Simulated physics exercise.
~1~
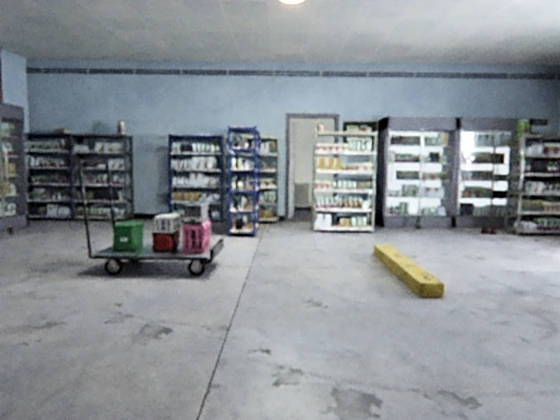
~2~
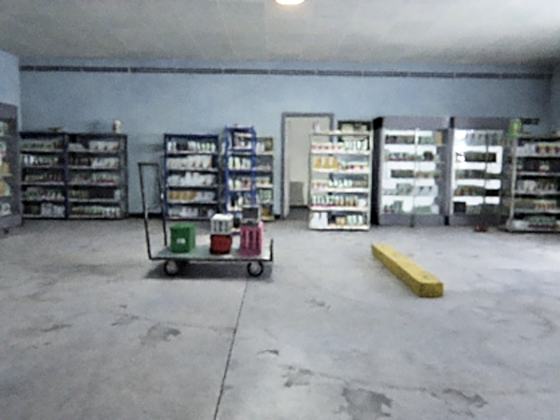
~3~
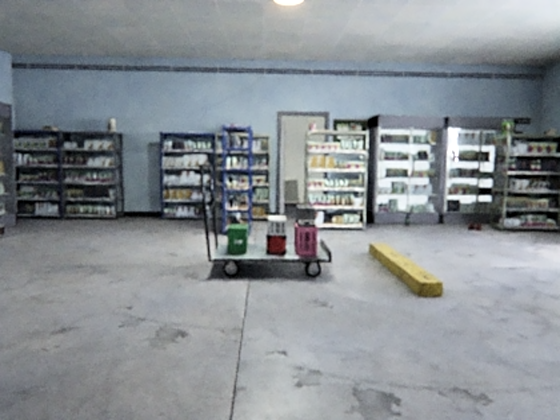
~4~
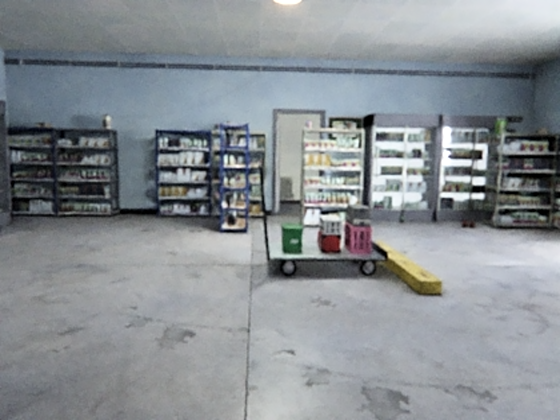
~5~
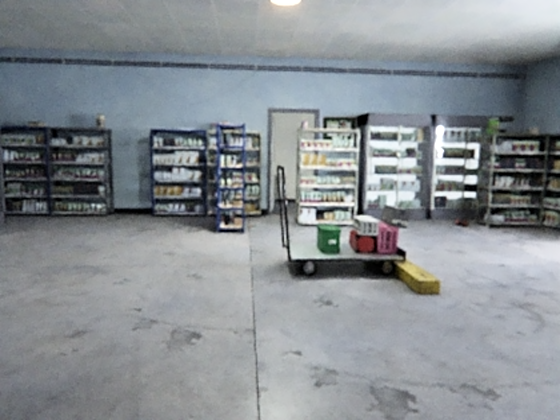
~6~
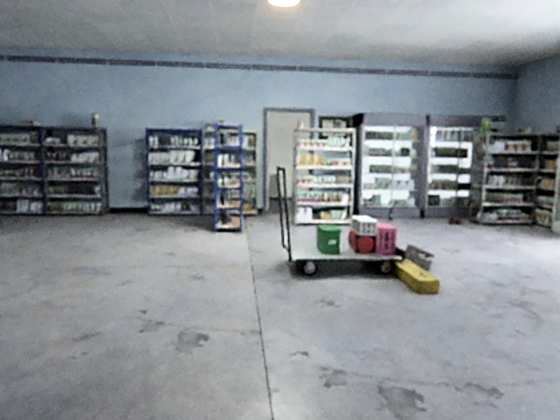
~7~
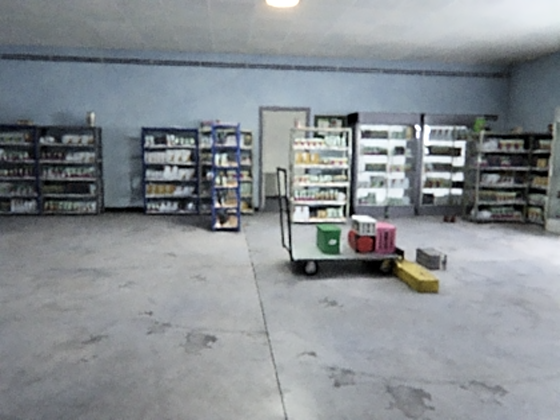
Platform trolley rolling right across a storeroom and stopping at a yellow kerb, its grey carton tumbling off beyond while the rest stay aboard.
